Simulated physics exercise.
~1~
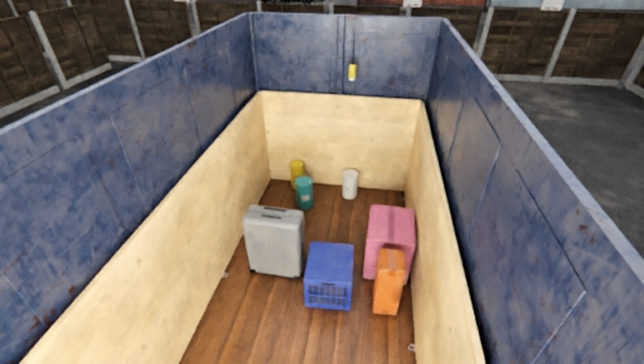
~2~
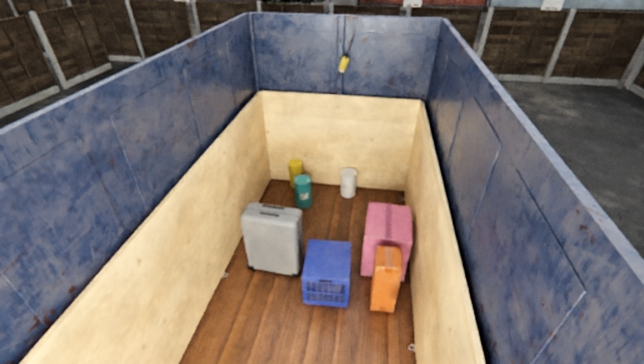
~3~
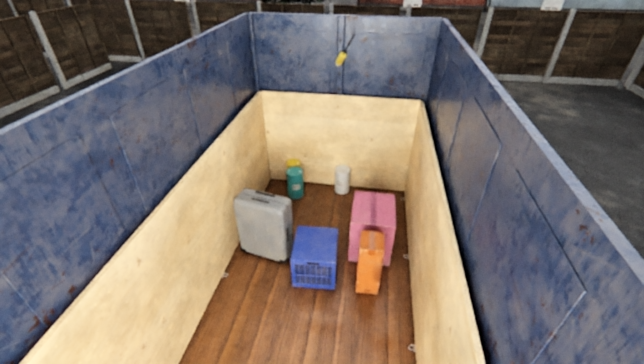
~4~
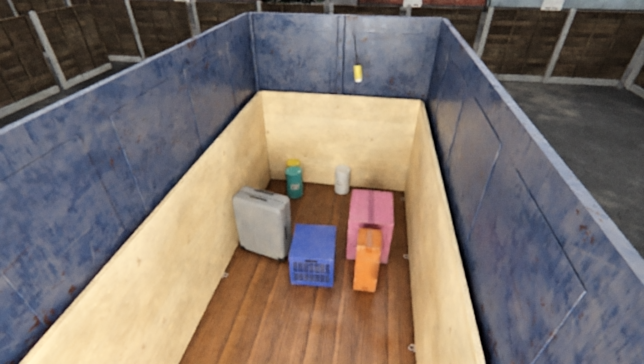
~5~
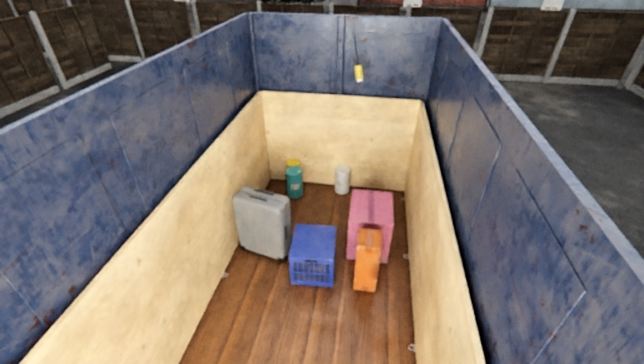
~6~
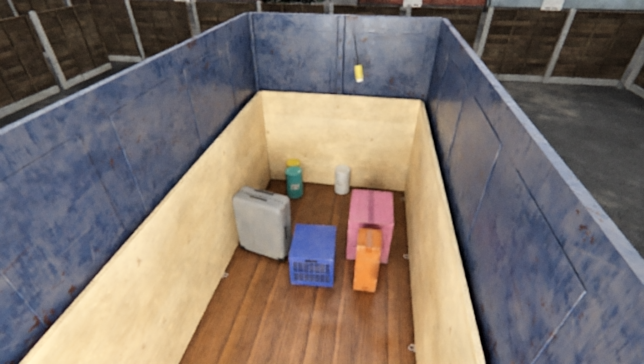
The clip opens on the bay of a van with a wooden floor, where a grey case, a blue chest, pink and orange boxes, and turquoise, yellow and white canisters stand loose beneath a hanging yellow lamp. At first the load barely shifts as the lamp tilts to the left. Then the case, chest, both boxes and turquoise canister slide a short way forwards and left, leaving the yellow canister mostly hidden behind the turquoise one. The lamp swings back and steadies while the sliding stops. Finally, everything rests upright, with nothing toppled.
